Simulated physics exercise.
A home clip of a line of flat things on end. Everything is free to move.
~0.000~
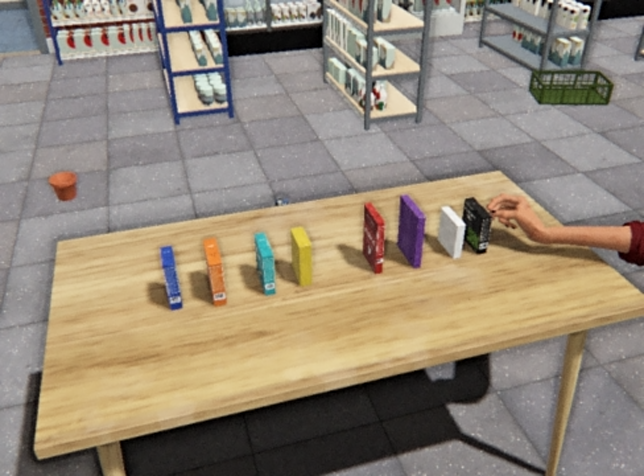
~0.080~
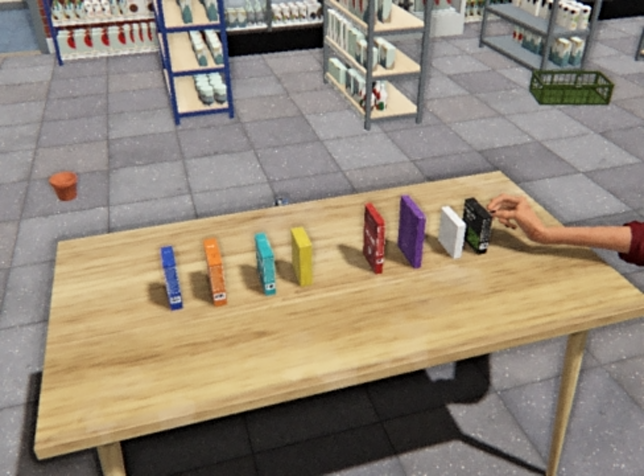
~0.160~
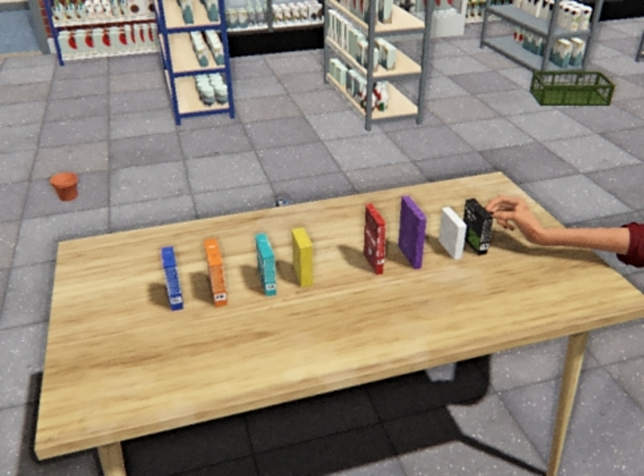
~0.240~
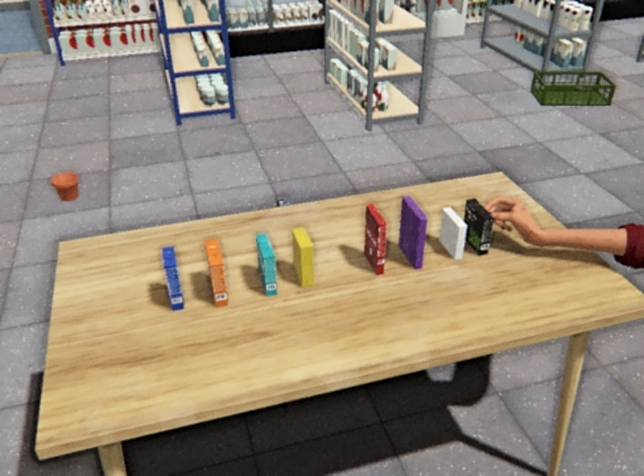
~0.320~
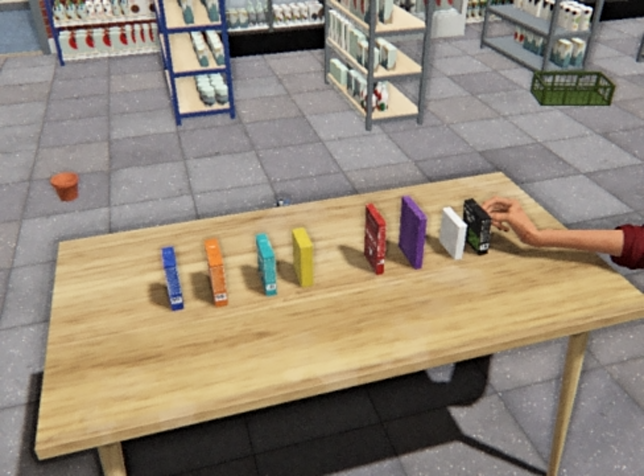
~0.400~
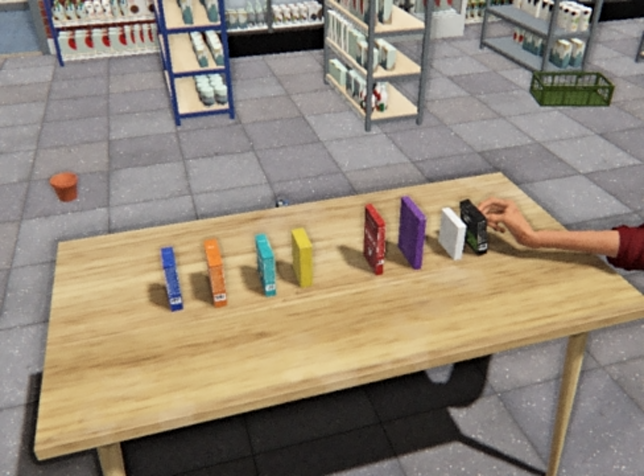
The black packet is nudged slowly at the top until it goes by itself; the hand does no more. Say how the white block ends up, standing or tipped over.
The white block tips over.
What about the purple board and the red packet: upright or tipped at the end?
The purple board topples; the red packet topples.
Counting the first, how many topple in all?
4 of them.
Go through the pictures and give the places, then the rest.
In the first picture, white block (451, 233); purple board (411, 232).
In the second picture, turquoise packet (265, 264); red packet (373, 239).
In the third picture, yellow board (303, 258); purple board (412, 233).
In the fourth picture, orange packet (217, 273); turquoise packet (267, 265).
In the fifth picture, black packet 3° over; red packet (374, 239); yellow board (303, 258).
In the sixth picture, black packet 9° over; white block (451, 234); purple board (411, 233).
By 0.80 s, black packet 41° over; white block tilted by 21° near (445, 235).
By 1.10 s, black packet 70° over; white block on its side near (429, 249); purple board tilted by 19°.
By 1.30 s, black packet 71° over; white block on its side near (428, 251); purple board tilted by 58°; red packet tilted by 37°.
By 1.40 s, black packet 71° over; white block on its side near (428, 251); red packet on its side; purple board on its side.
When it is over (1.8 s), lying over on the table, white block, purple board and red packet; the other 3 as before. End places, in pixels of the last picture, white block near (428, 251).
